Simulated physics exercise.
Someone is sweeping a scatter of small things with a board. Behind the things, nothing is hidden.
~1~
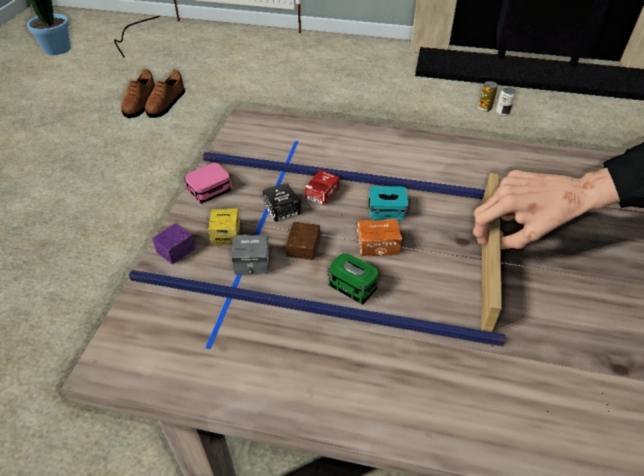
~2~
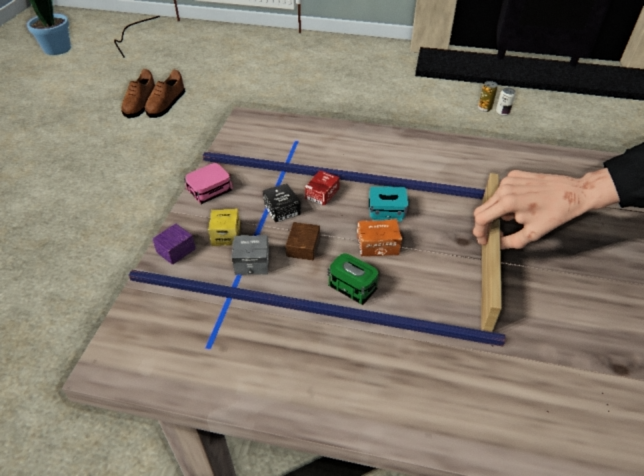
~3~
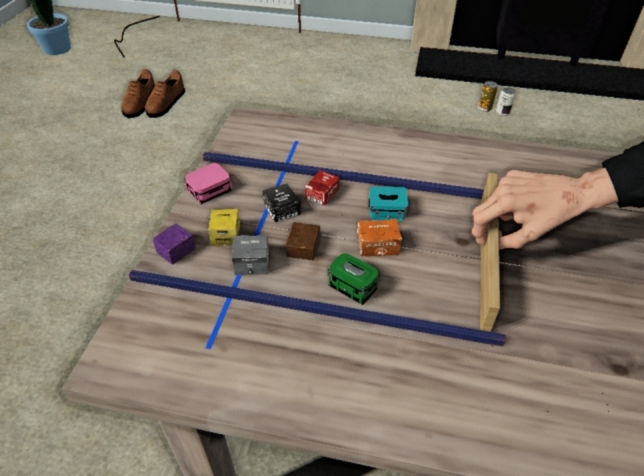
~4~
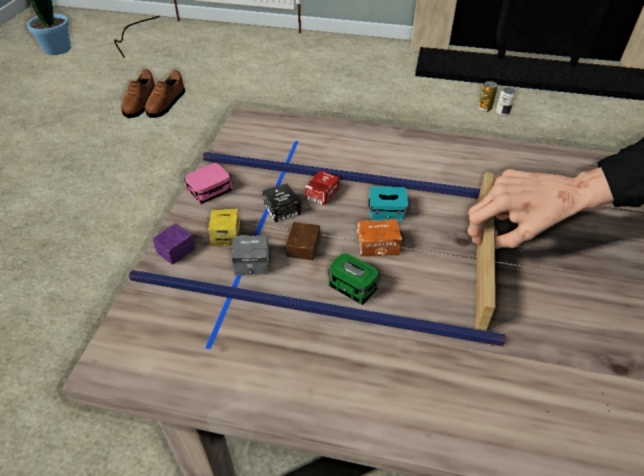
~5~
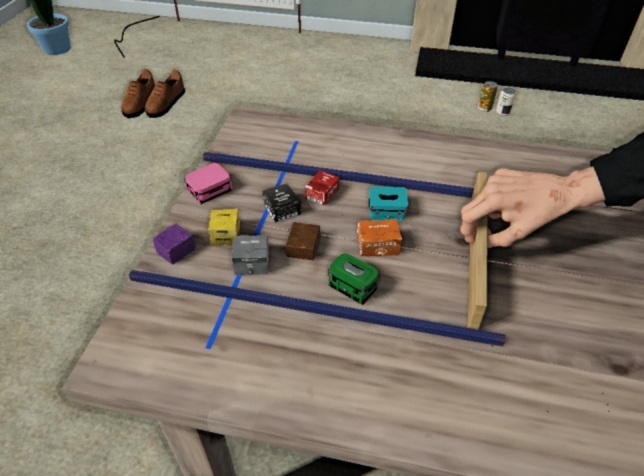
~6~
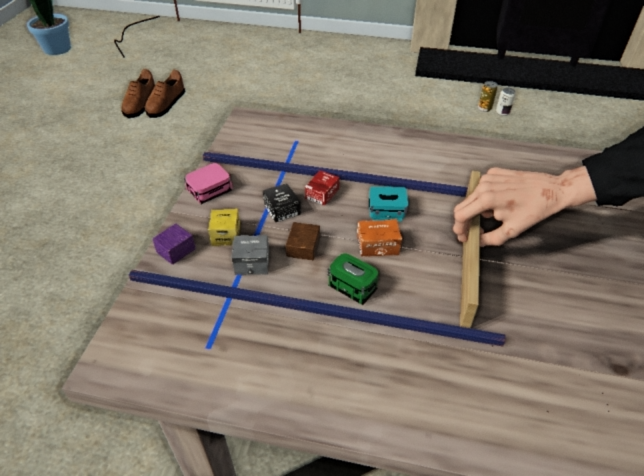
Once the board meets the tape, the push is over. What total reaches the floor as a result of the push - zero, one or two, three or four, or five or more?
The total on the floor is zero.
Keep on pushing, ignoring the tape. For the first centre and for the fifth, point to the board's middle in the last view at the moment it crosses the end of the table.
About (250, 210), then about (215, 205).
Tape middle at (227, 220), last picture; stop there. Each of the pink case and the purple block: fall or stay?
Pink case down; purple block down.
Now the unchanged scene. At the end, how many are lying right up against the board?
4 in contact.
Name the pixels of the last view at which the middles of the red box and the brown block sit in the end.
Final positions - red box around (236, 171), brown block around (231, 239).
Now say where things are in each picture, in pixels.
The first frame shows pink case (209, 183); purple block (174, 243); yellow box (225, 227); board (491, 246); tape (261, 225).
The second frame shows purple block (174, 244); red box (322, 188).
The third frame shows yellow box (225, 227); grey box (251, 255).
The fourth frame shows pink case (209, 183); turquoise case (388, 204).
The fifth frame shows purple block (174, 244); board (478, 244).
The sixth frame shows pink case (209, 183); purple block (174, 244); yellow box (225, 227); board (471, 243); tape (261, 225).
Soon after, none off yet; pink case at rest near (209, 183); purple block at rest near (174, 244); yellow box at rest near (225, 227).
In the end, the number that fall off is zero.
